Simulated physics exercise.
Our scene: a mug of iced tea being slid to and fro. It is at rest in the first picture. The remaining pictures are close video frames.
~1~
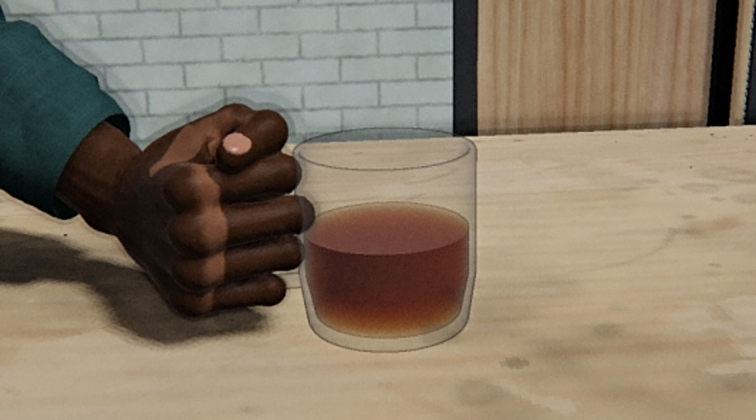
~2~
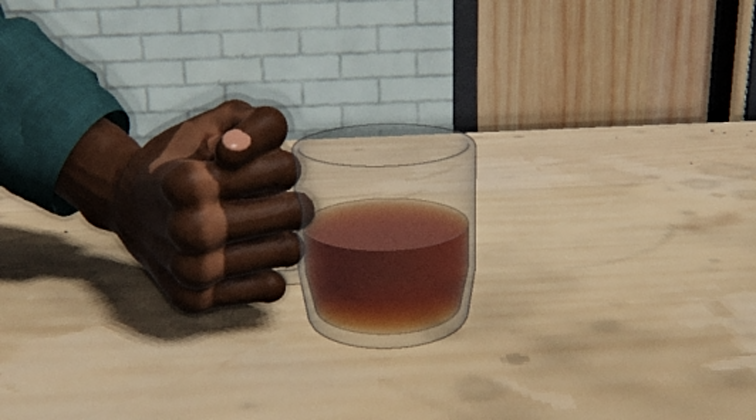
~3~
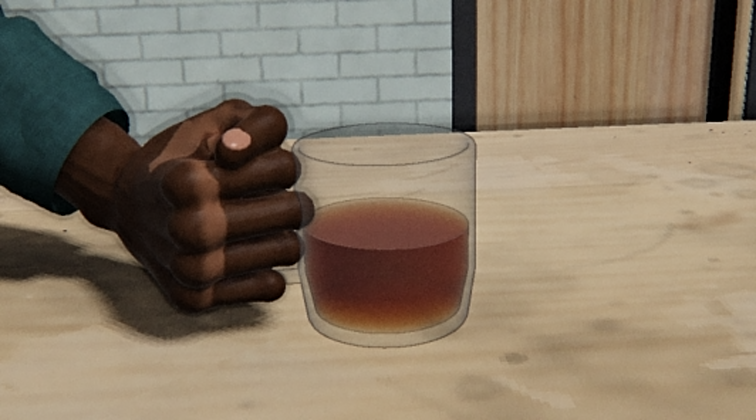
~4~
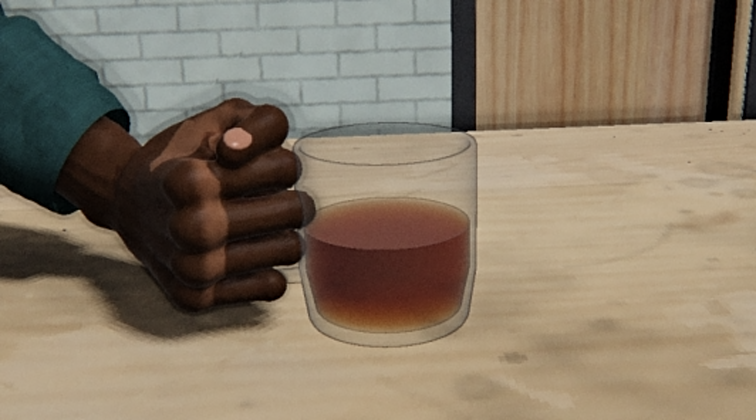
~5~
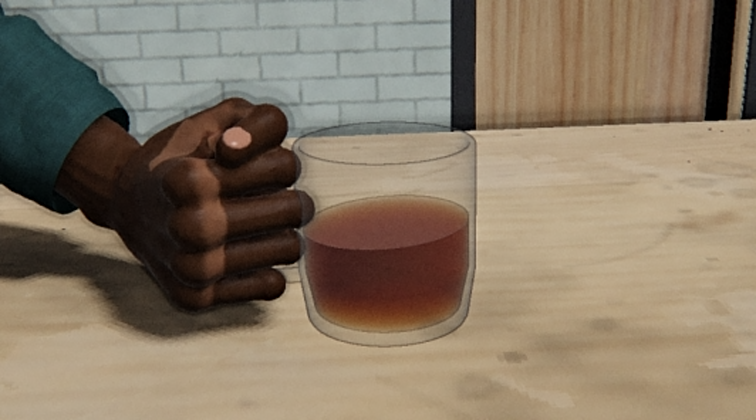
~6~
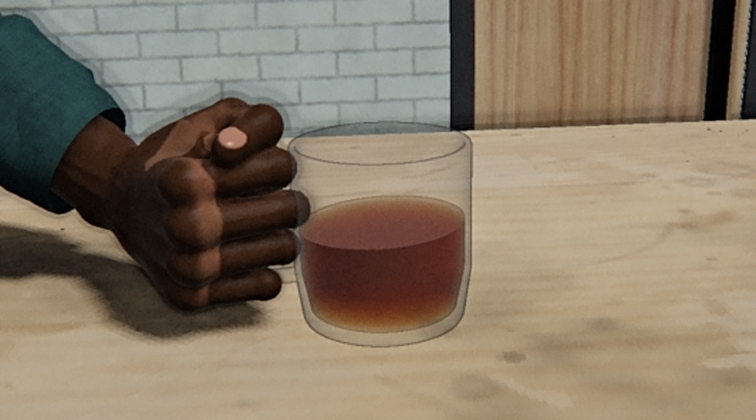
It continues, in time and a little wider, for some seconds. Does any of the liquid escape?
No.
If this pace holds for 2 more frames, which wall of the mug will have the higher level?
Higher on the left side.
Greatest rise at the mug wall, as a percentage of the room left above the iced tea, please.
It gets up to some 20 per cent.
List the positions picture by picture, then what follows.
Mug (386, 229) about half full; at rest, in the first frame.
Mug about half full, surface at (386, 224); surface about level, in the second frame.
Mug (385, 225) about half full; surface about level, in the third frame.
Mug about half full, surface at (387, 222); surface about level, in the fourth frame.
Mug (386, 224) about half full; surface a little higher on the right, in the fifth frame.
Mug about half full, surface at (381, 222); surface about level, in the sixth frame.
Shortly, the highest wave so far stays far below the rim.
At the finish, the highest wave so far stays far below the rim; nothing has left it.
